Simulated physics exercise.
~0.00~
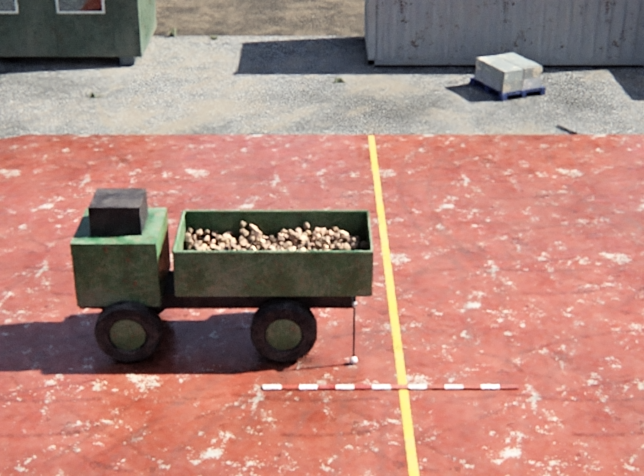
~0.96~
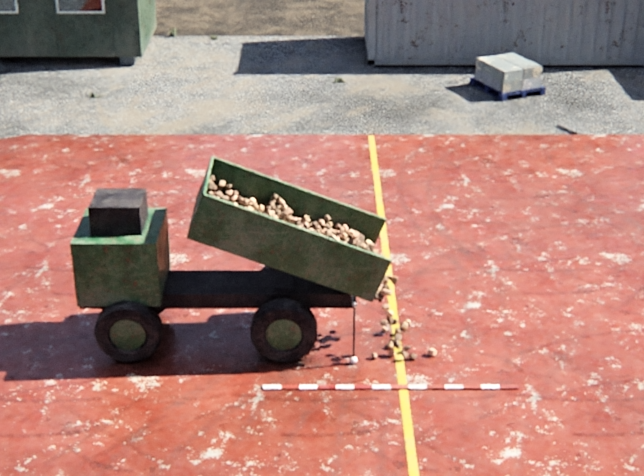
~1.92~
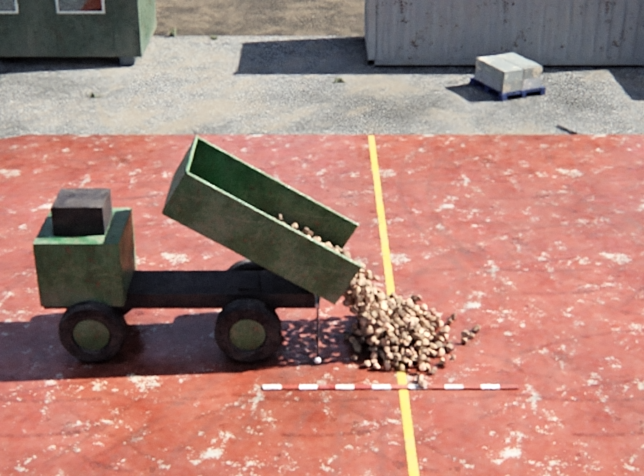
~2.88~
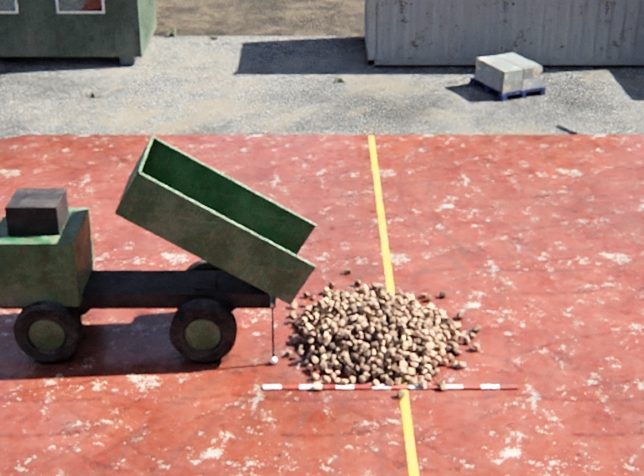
A green dump truck with a dark block on its cab stands side-on at the left of a worn red yard, seen from slightly above, its bed full of pale brown stones. A yellow line crosses the ground behind it, near a red and white striped strip, with grey gravel and sheds beyond. The bed tilts up and stones begin dropping from its right end. It tips further as the truck moves left, and stones pour into a growing heap. Finally the raised bed is empty, and the heap straddles the line, mostly on its left.
